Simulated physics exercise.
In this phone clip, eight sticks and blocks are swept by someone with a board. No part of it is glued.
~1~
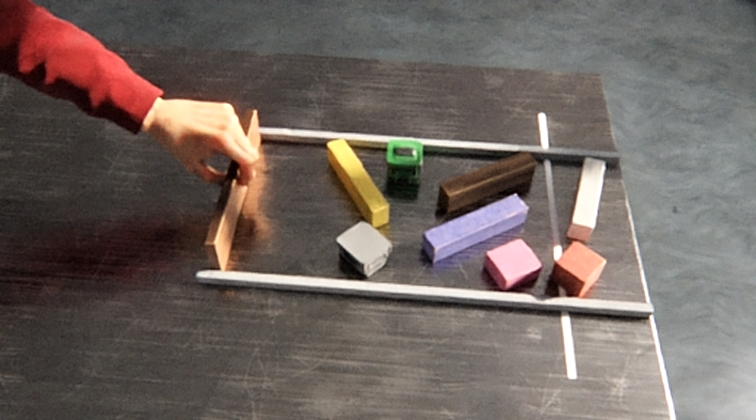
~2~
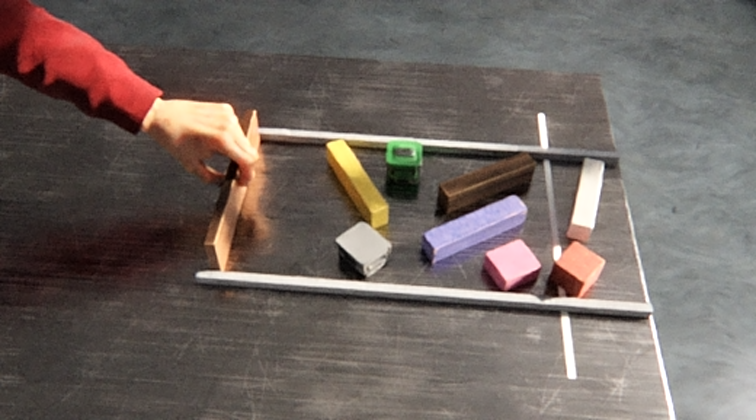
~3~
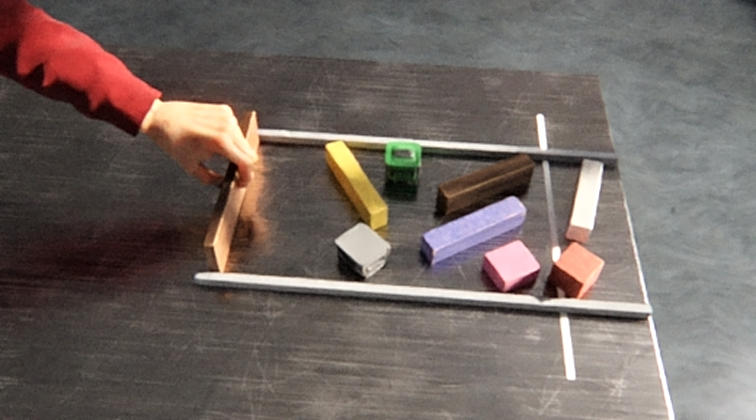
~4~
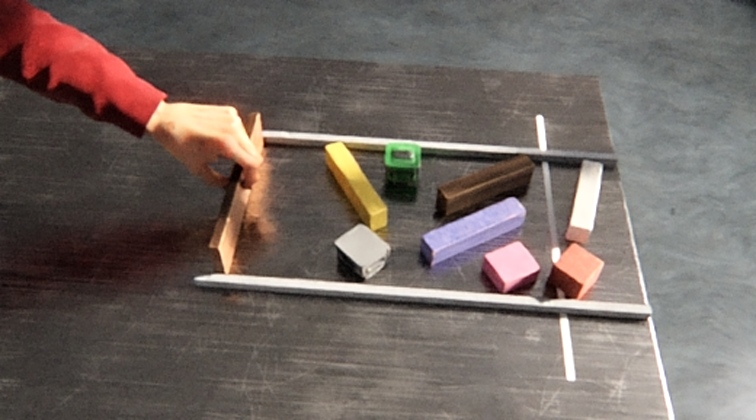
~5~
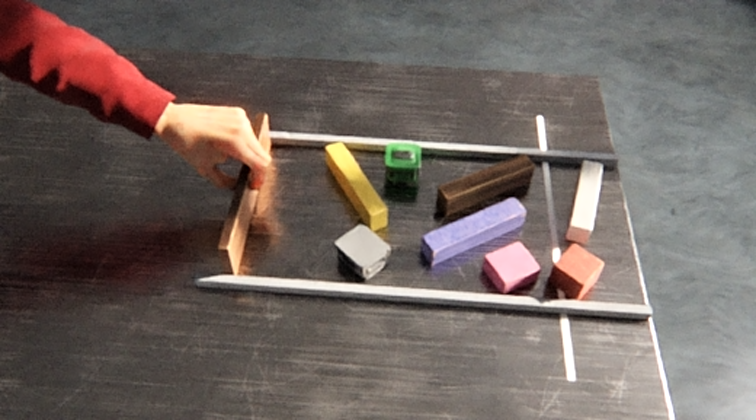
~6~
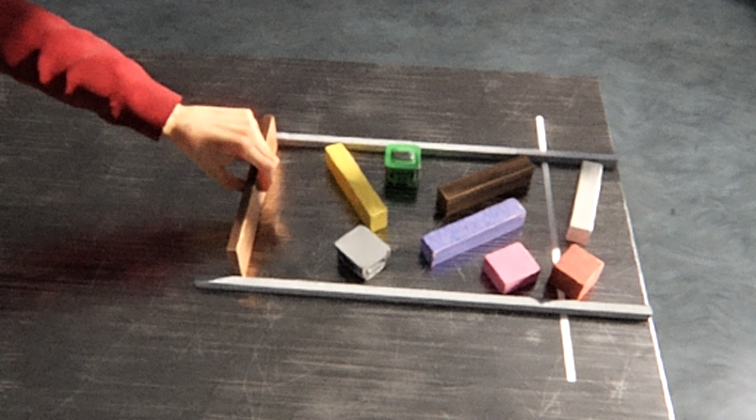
A hand in a red sleeve holds an upright copper-coloured board at the left end of two pale rails, then slides it a short way right. The yellow, green, grey, brown, blue, pink, red and white sticks and blocks between the rails stay put, with the board still short of them.
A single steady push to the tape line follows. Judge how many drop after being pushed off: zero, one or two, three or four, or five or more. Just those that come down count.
The number going over the edge will be one or at most two.
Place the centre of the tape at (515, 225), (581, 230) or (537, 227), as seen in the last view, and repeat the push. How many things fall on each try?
The counts would be 0, 5 and 0.
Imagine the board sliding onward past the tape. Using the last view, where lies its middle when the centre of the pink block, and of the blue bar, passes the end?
I reckon its middle sits around (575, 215) and then around (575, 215).
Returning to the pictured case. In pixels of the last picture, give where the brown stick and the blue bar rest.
Result: One at about (608, 191), the other at about (612, 221).
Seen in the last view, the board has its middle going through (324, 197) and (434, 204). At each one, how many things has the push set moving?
Counting first: 1, next 5.
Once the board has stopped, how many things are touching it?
The count comes out at 2.
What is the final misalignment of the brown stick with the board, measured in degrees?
Some 35 degrees.
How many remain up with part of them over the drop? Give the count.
In total, 4 of them.
A little later, none off yet; white bar at rest near (585, 201); red block at rest near (575, 273); pink block at rest near (511, 269).
Next, none off yet; white bar shifted a little near (607, 206); red block shifted about its own width near (604, 279); pink block shifted well along near (575, 257).
When it is over, the number that fall off is one or two; down, white bar.
